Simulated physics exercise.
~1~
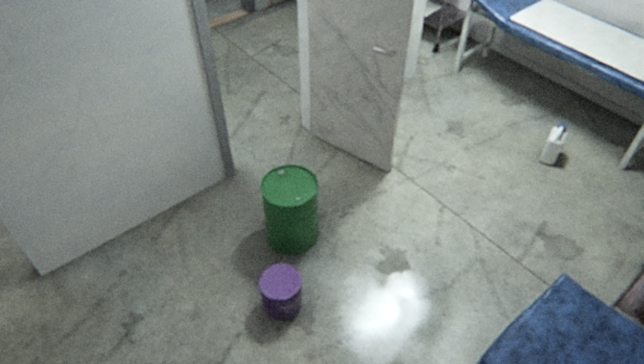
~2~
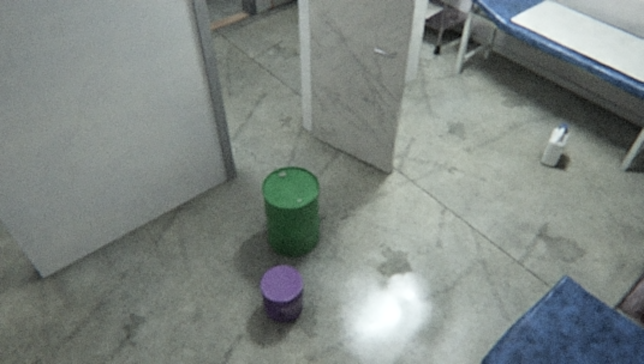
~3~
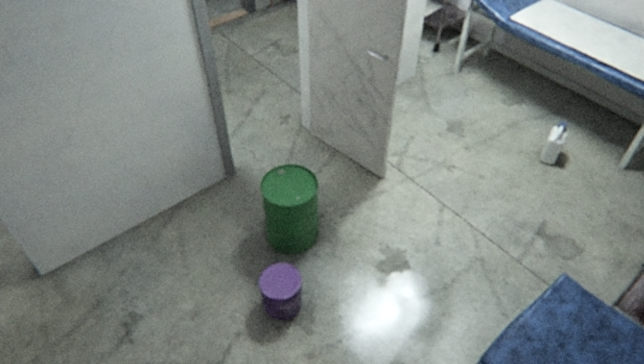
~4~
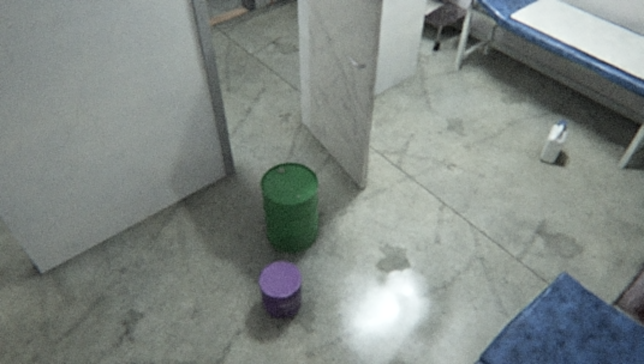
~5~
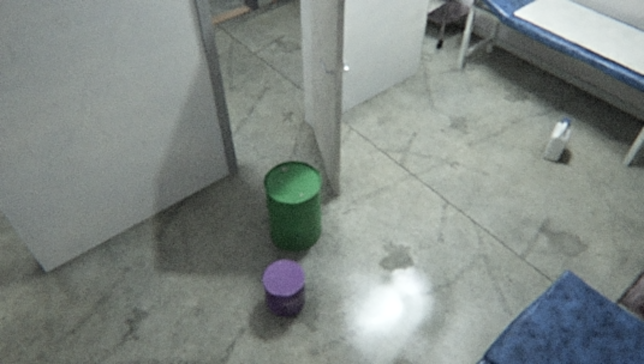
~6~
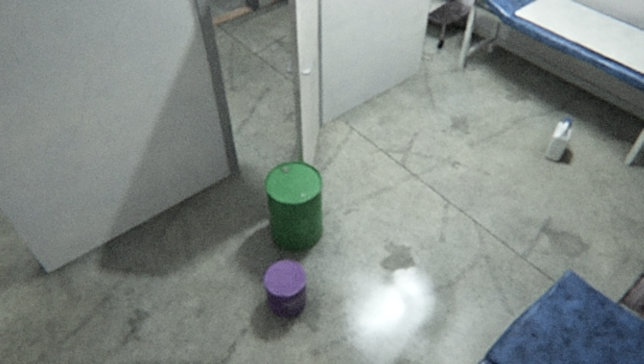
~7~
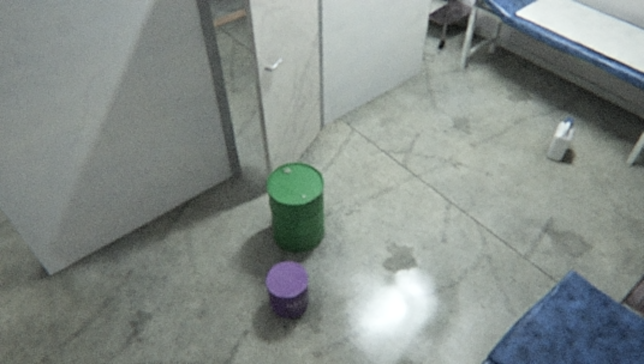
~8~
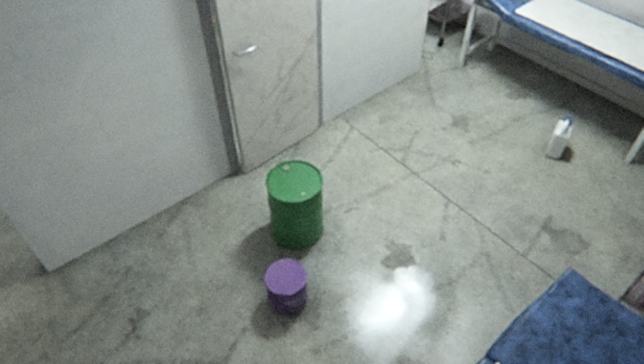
A pale door stands wide open in a gap between grey partition walls, reaching into a room with a scuffed concrete floor. A green drum and a smaller purple pail sit in front of it, with blue-padded beds off to the right. The door begins to swing slowly toward the left, turning edge-on to the view as its free edge passes behind the drum. It keeps turning, showing its handle side, and clears both containers without touching them. Finally it settles shut, flush in the opening, while the drum and pail remain where they were.
